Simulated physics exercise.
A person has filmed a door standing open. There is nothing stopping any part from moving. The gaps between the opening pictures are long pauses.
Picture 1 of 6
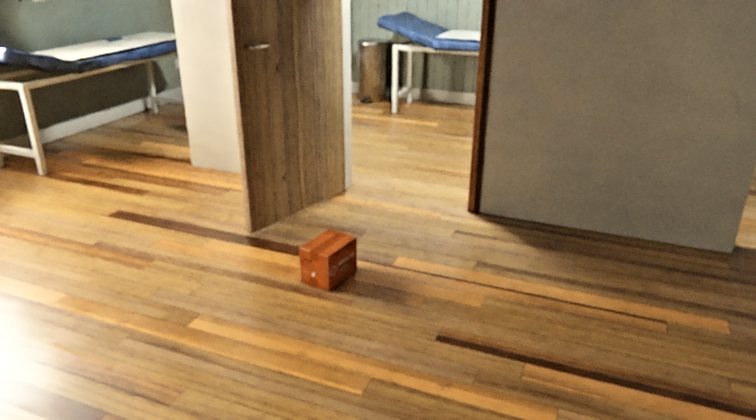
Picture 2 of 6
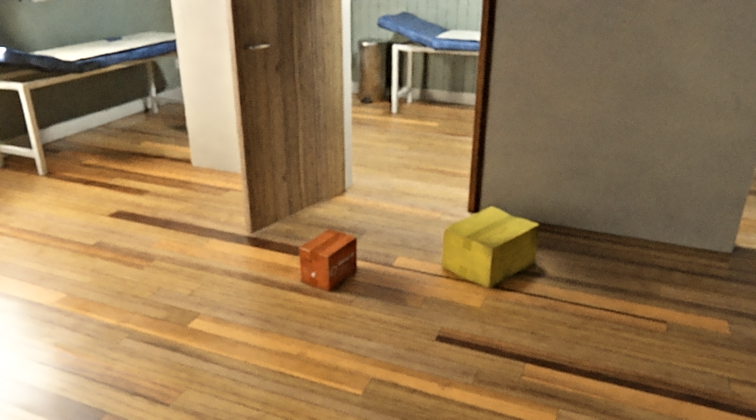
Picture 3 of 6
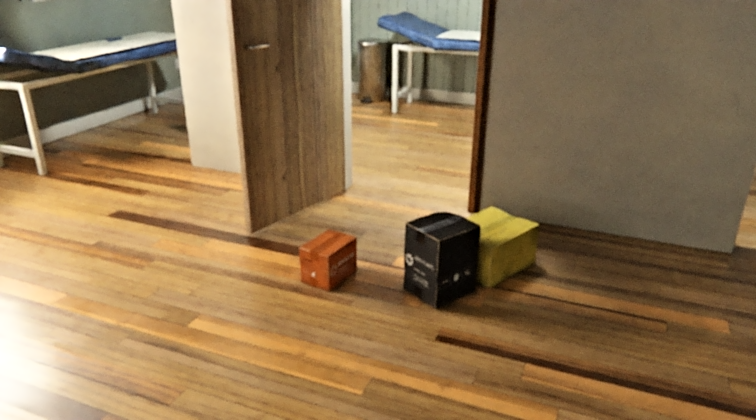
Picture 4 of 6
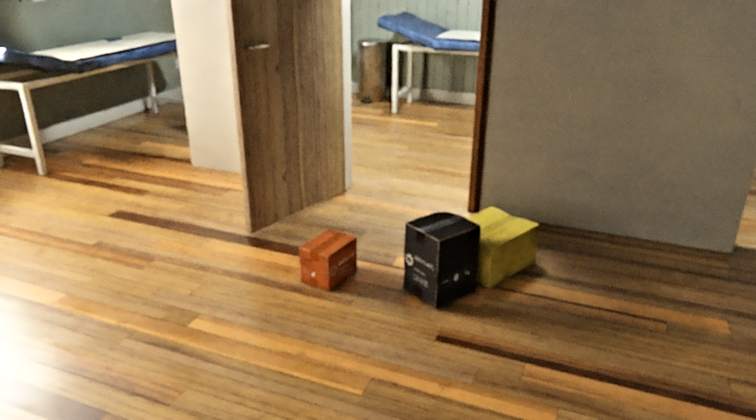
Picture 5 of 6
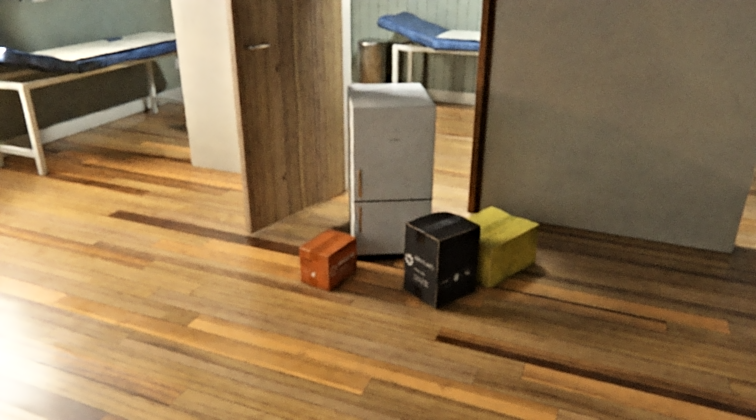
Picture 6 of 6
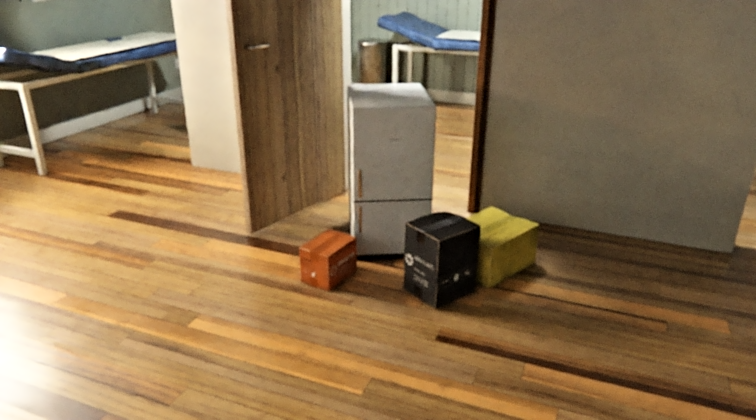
A yellow box, a black box and a white appliance appear in turn by an open door.
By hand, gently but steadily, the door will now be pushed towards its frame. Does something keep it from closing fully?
Yes, my guess is the door will end up still ajar.
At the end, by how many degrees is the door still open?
Around 60 degrees.
Then, 0.40 s past the last view, door 95° open.
Then, 0.70 s past the last view, door 80° open.
Then, 0.90 s past the last view, door 68° open.
Finally, door 62° open; all 4 still in place. Final places as the last picture's camera would see them, white appliance near (390, 170).
